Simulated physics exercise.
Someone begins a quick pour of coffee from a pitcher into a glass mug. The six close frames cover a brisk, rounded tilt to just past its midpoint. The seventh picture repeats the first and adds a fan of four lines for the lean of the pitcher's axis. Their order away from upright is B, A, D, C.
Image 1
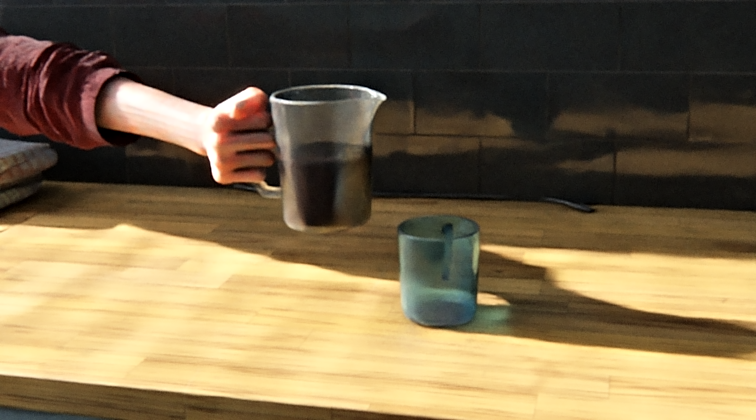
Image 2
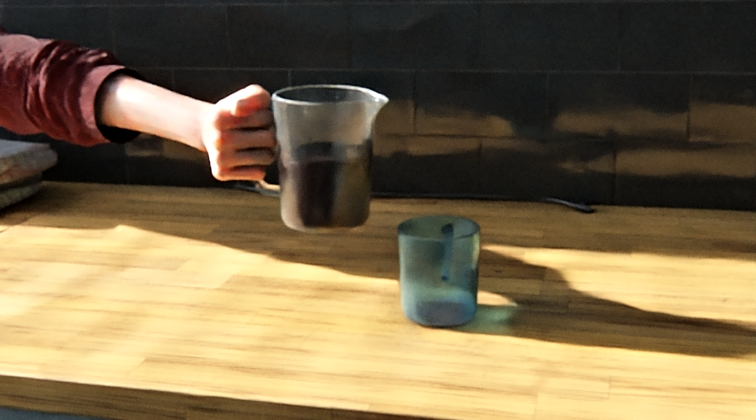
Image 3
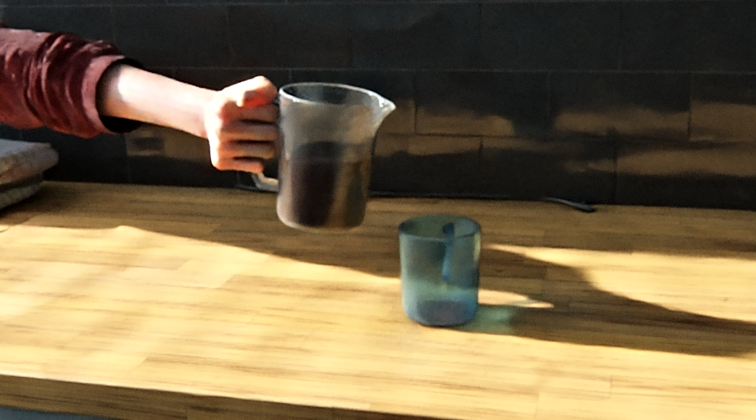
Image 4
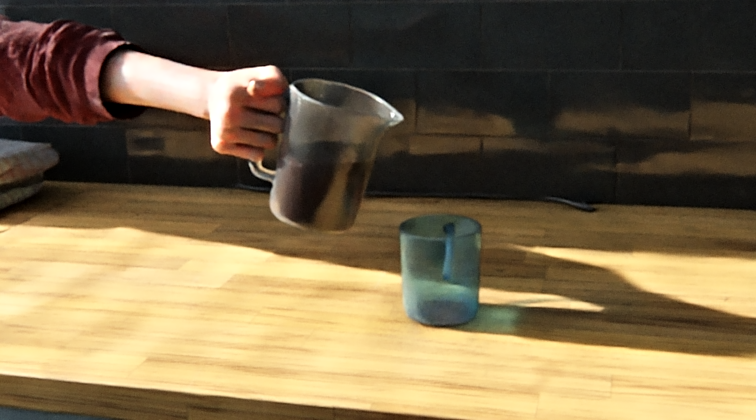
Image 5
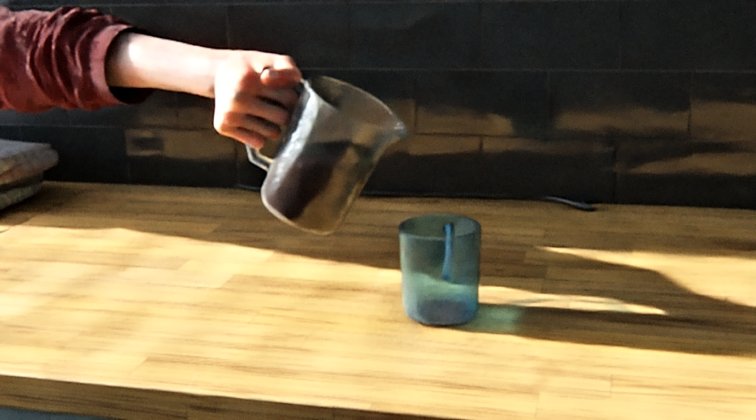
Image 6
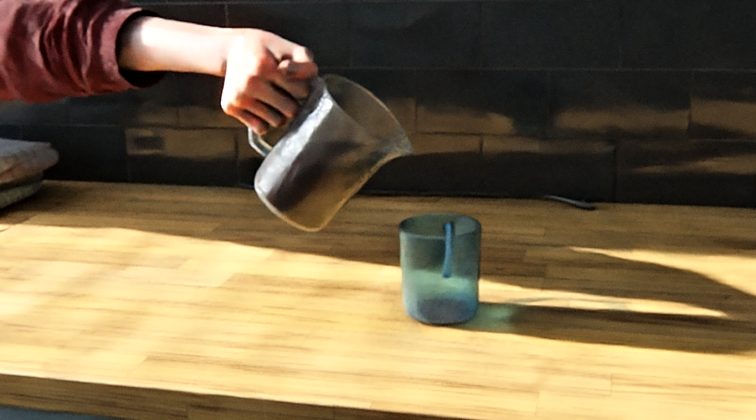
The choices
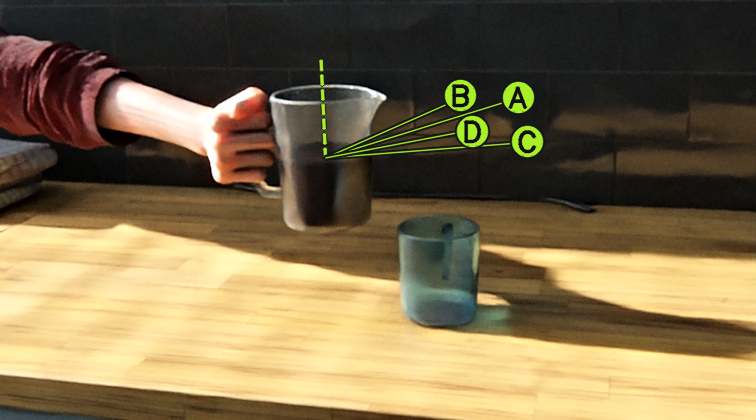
A hand in a dark red sleeve held a clear pitcher of dark coffee above a wooden counter, then steadily tilted it to the right, its spout lowering near a blue-green glass mug.
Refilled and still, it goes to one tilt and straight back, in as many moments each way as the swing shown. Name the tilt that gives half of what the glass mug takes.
A works best here.
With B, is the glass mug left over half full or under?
Under.
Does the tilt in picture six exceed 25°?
Yes, it does.
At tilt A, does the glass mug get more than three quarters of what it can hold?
No.
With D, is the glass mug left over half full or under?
Over.
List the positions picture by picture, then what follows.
The first picture shows upright, lip at (383, 98); rim of the glass mug round (439, 226); nothing has left yet.
The second picture shows tipped about 2°, lip at (386, 101); nothing has left yet.
The third picture shows tipped about 8°, lip at (393, 107); nothing has left yet.
The fourth picture shows tipped about 17°, lip at (401, 119); nothing has left yet.
The fifth picture shows tipped about 28°, lip at (407, 135); nothing has left yet.
The sixth picture shows tipped about 40°, lip at (411, 152); nothing has left yet.
In lime, A at (502, 102); B at (445, 104); C at (511, 143); D at (455, 133).
With A, the glass mug ends with about 49 % of what it can hold.
With B, the glass mug ends with about 32 % of what it can hold.
With C, the glass mug ends with about 81 % of what it can hold.
With D, the glass mug ends with about 66 % of what it can hold.
